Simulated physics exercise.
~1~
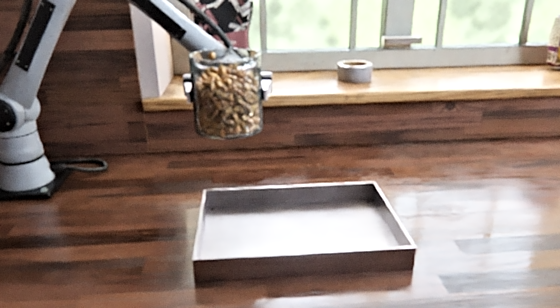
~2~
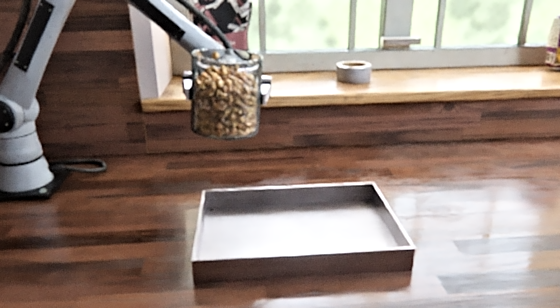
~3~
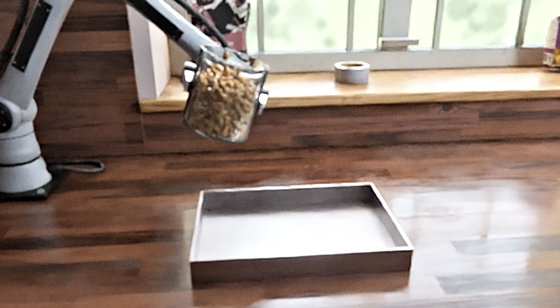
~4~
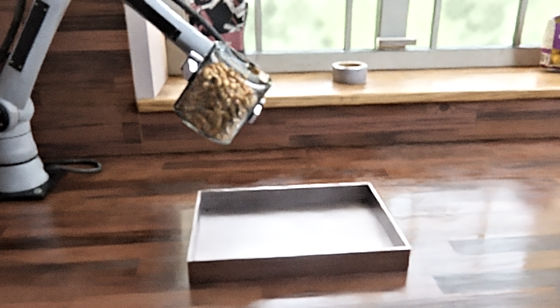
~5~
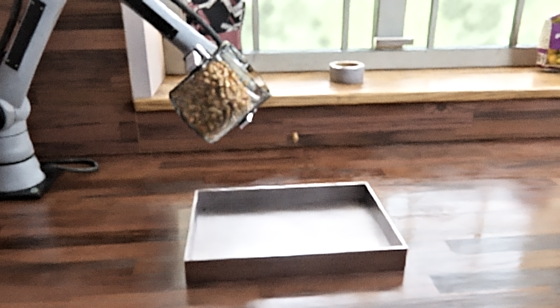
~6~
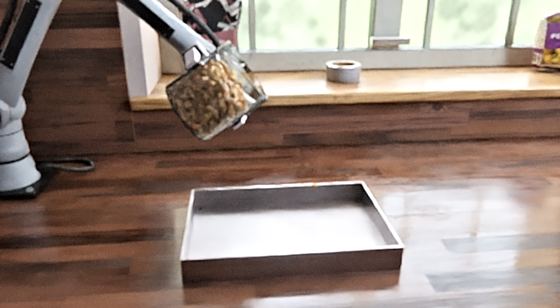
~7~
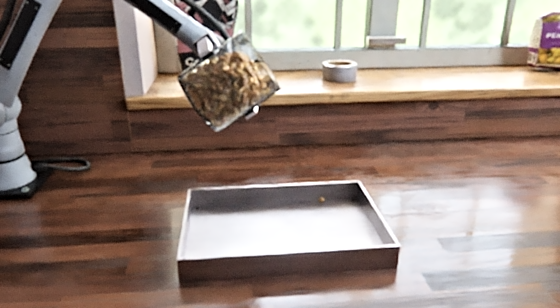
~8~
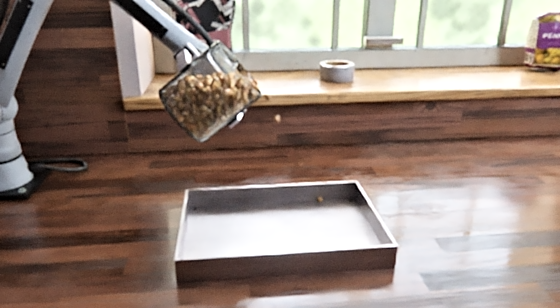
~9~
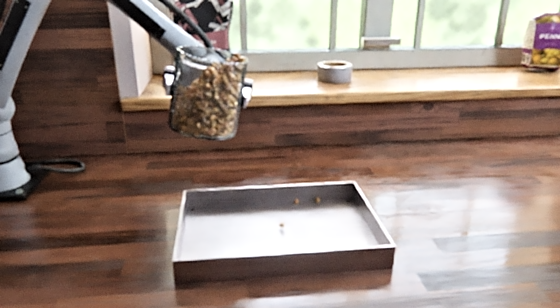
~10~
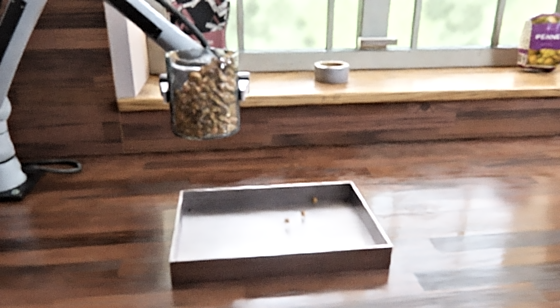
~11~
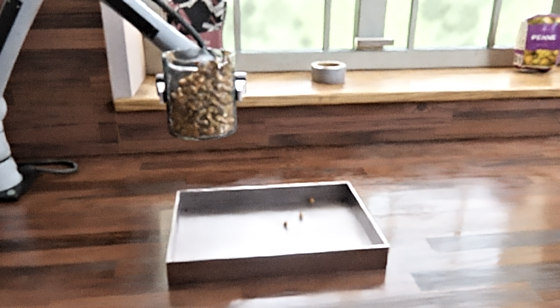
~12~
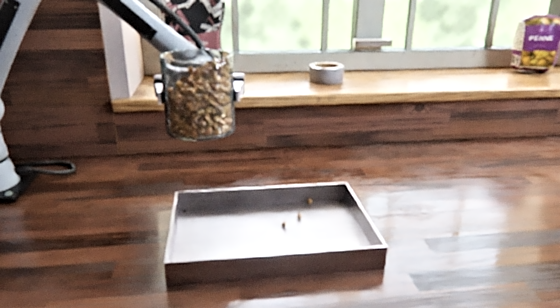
Robot arm tilting a clear beaker of dried beans over a tray, dropping a few in, then righting it still nearly full.
